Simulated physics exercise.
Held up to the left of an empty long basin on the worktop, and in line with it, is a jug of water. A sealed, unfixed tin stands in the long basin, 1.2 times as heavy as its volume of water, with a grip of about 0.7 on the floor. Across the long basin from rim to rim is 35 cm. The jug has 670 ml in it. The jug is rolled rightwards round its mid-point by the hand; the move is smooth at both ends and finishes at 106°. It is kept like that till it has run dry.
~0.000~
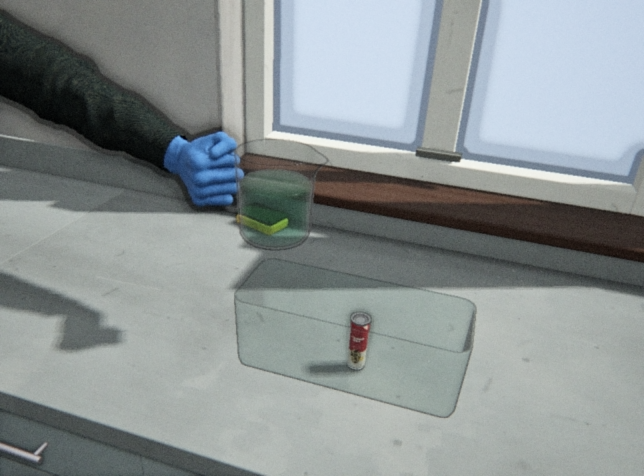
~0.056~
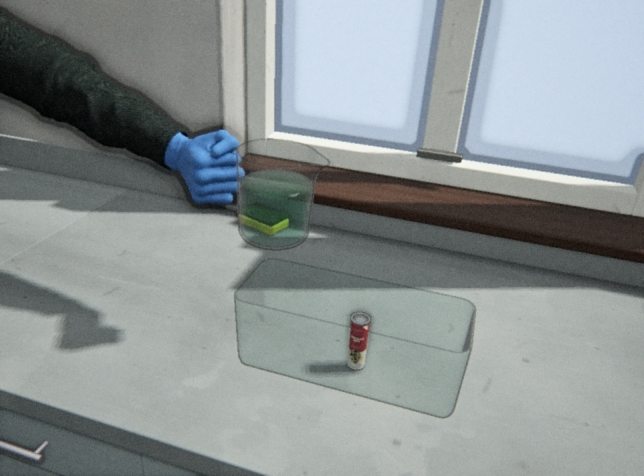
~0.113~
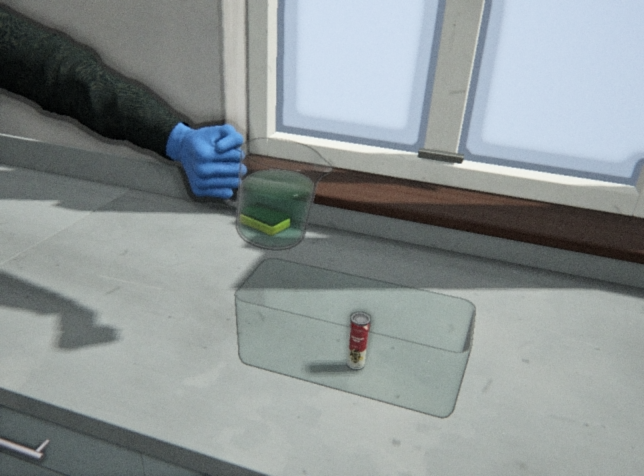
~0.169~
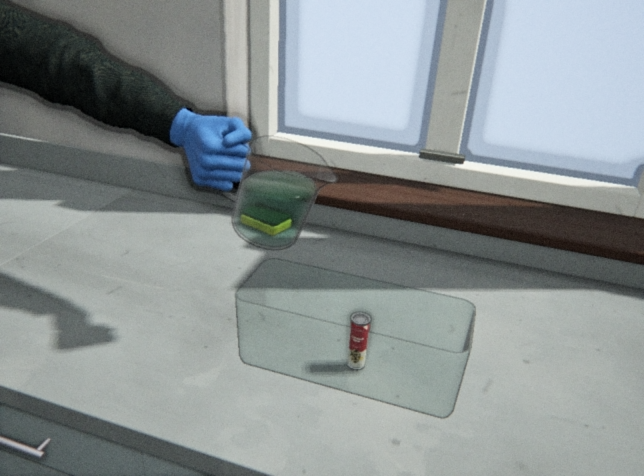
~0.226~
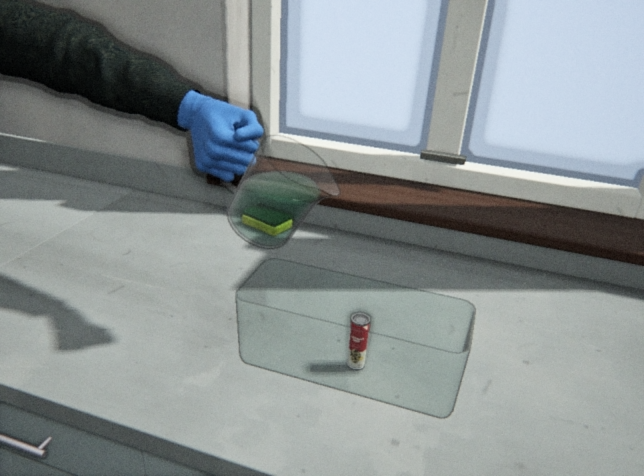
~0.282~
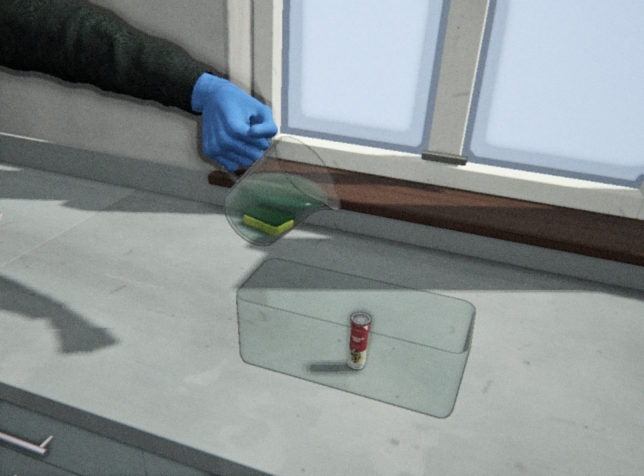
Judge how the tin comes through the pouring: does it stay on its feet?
No - it will come down.
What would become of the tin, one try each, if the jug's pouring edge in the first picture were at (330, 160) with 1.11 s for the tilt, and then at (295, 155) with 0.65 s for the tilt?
First it goes over; then it keeps standing.
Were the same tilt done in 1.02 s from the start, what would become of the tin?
Result: Tin tipped over.
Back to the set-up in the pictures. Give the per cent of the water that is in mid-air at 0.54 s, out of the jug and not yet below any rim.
26 %.
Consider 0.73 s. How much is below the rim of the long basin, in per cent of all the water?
Value: Approx. 70 %.
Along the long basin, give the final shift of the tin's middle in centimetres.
Around 11.0 cm.
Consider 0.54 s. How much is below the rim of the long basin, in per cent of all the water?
Around 12%.
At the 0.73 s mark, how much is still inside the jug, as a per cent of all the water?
Close to 16 in a hundred.
By 0.54 s the tilt is 99° and 62 per cent is still to pour; the tin stands where it began.
By 0.73 s the tilt is 106° and 16 per cent is still to pour; the tin leans 5°.
By 0.93 s the tilt is 106° and 2 per cent is still to pour; the tin lies on its side.
By 1.15 s the tilt is 106° and 0 per cent is still to pour; the tin lies on its side.
At rest the tin lies on its side.
